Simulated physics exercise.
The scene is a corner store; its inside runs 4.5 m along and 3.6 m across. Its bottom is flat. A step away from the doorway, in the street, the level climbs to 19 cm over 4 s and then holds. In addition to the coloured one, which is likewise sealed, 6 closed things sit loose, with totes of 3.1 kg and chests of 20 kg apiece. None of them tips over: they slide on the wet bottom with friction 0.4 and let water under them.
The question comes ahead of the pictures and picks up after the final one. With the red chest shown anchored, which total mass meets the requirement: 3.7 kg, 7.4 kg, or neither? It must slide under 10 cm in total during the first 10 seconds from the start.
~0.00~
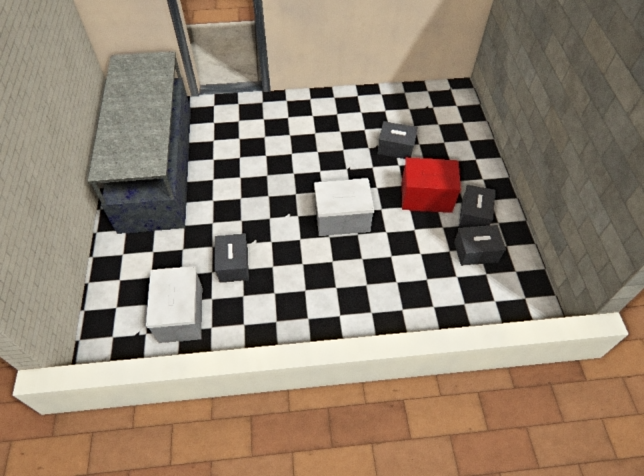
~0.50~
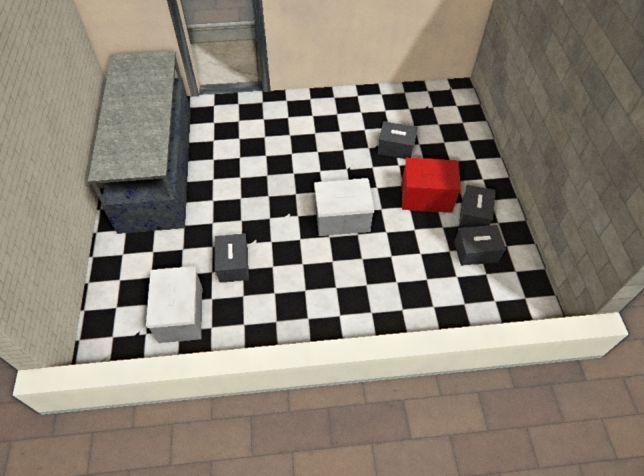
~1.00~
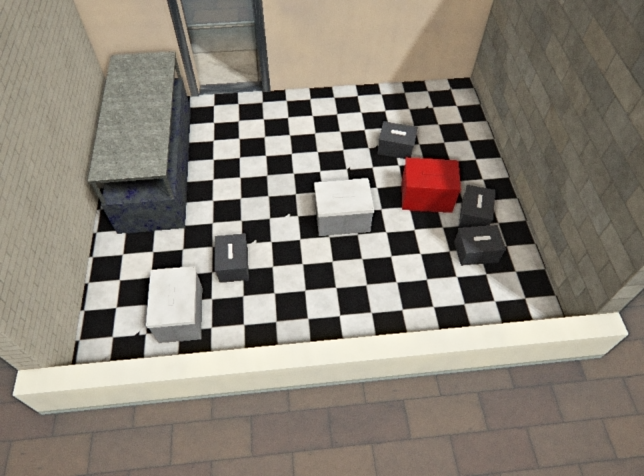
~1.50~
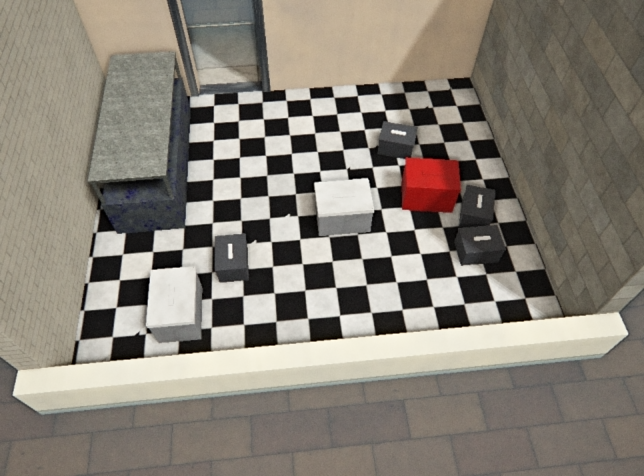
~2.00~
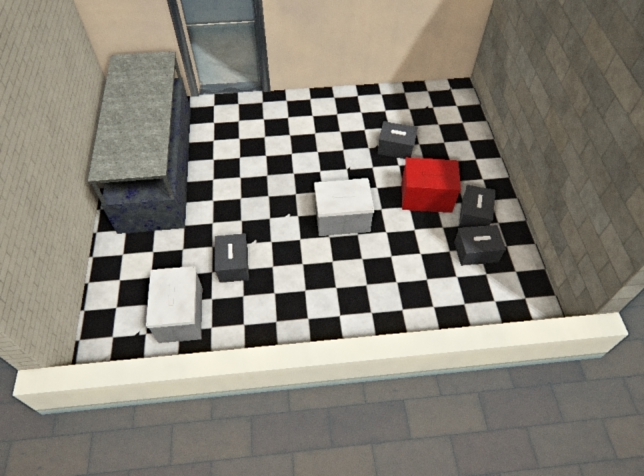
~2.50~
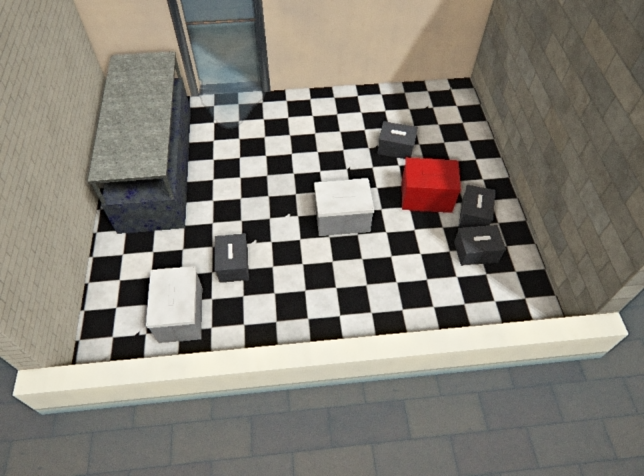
It needs the bigger one.
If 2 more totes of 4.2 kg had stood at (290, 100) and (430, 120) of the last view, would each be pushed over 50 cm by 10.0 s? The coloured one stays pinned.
The first is not as far, the second not as far.
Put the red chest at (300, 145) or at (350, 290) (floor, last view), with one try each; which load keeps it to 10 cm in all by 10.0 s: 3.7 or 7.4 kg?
Going in order: Neither weight works, neither weight works.
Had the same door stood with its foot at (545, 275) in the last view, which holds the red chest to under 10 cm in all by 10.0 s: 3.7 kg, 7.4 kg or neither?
If so, both fall short.
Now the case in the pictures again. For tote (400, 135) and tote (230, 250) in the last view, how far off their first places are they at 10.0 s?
In that order: 30 cm, 300 cm.
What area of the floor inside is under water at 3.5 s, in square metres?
Some 2.0 m2 of it.
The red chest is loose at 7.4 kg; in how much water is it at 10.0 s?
Depth: Approx. 3 cm.
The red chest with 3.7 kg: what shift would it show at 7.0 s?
Shift: Roughly 10 cm.
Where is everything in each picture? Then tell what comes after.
In the first picture, the red chest at (433, 173), on the bottom; water covers 0.0 m2; 0 of 7 have shifted.
In the second picture, the red chest at (433, 173), on the bottom; 0.0 m2 under water; 0 of 7 have shifted.
In the third picture, the red chest at (433, 173) rests on the ground; water covers 0.0 m2; 0 of 7 have shifted.
In the fourth picture, the red chest at (433, 173) rests on the ground; 0.0 m2 under water; 0 of 7 have shifted.
In the fifth picture, the red chest at (433, 173) rests on the ground; 0.0 m2 under water; 0 of 7 have shifted.
In the sixth picture, the red chest at (433, 173), on the bottom; 0.3 m2 under water; 0 of 7 have shifted.
After 3.5 s the red chest would be 0 cm from its start with 3.7 kg and 0 cm from its start with 7.4 kg; 0 cm of water round it then.
After 4.5 s the red chest would be 0 cm from its start with 3.7 kg and 0 cm from its start with 7.4 kg; 0 cm of water round it then.
After 7.0 s the red chest would be 8 cm from its start with 3.7 kg and 0 cm from its start with 7.4 kg; 1 cm of water round it then.
After 10.0 s the red chest would be 18 cm from its start with 3.7 kg and 3 cm from its start with 7.4 kg; 3 cm of water round it then.
